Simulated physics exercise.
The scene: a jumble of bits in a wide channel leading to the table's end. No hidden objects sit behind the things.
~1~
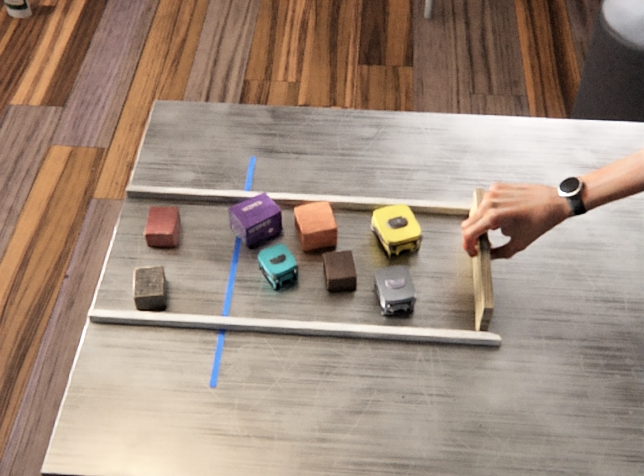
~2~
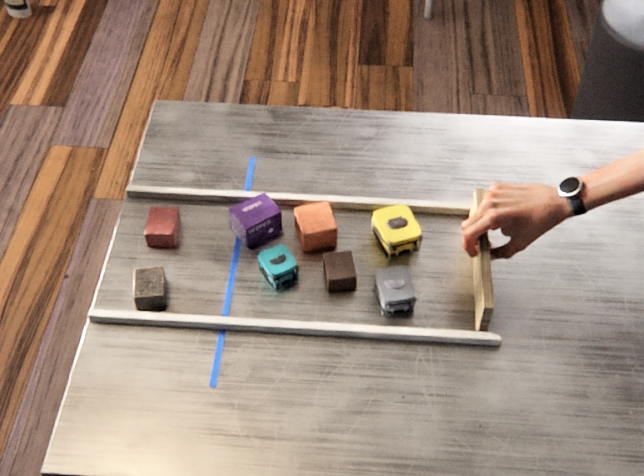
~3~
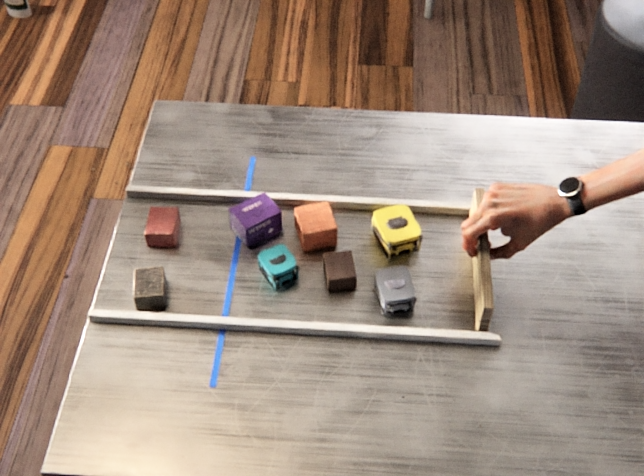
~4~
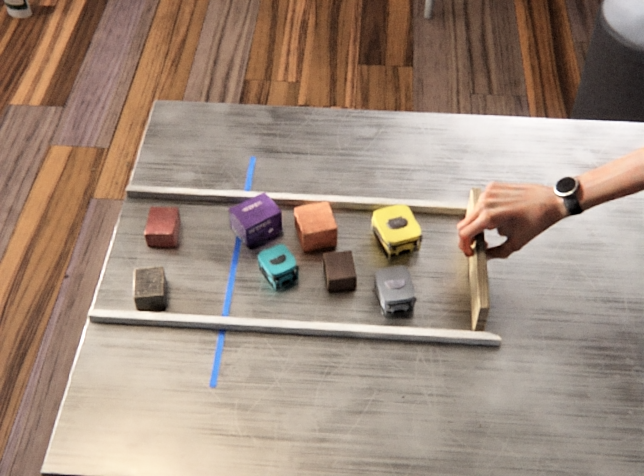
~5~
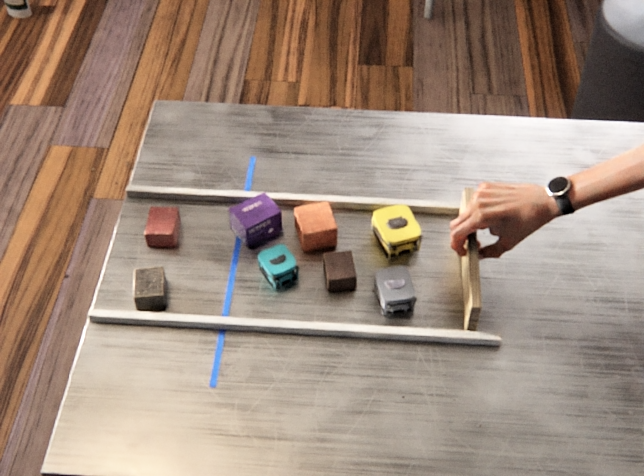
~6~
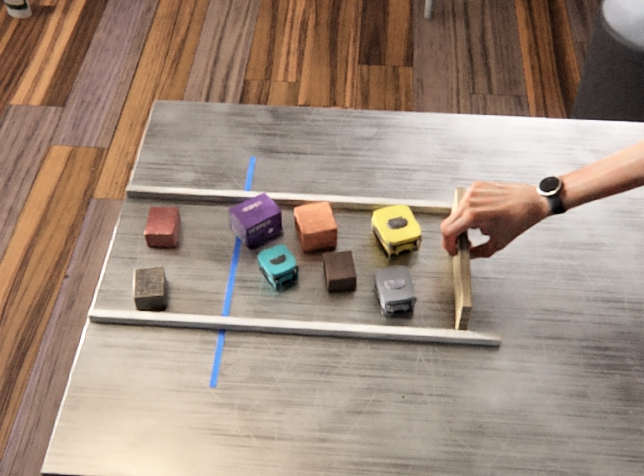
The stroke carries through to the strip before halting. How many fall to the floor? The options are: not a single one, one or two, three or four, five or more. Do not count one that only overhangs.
Answer: Not a single one.
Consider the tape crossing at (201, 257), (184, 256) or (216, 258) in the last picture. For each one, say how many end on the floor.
2, 2, 1.
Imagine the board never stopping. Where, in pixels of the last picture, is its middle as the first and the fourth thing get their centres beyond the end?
I'd put it close to (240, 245) and later close to (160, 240).
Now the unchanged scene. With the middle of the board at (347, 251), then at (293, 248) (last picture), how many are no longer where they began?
First 6, after that 7.
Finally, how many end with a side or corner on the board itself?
2 in contact.
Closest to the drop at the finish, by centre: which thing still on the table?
The red block.
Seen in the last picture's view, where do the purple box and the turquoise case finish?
Near (144, 211) and (165, 245).
Soon after, none off yet; red block at rest near (163, 227); black block at rest near (150, 288); purple box at rest near (256, 220).
At rest, the number that fall off is zero.
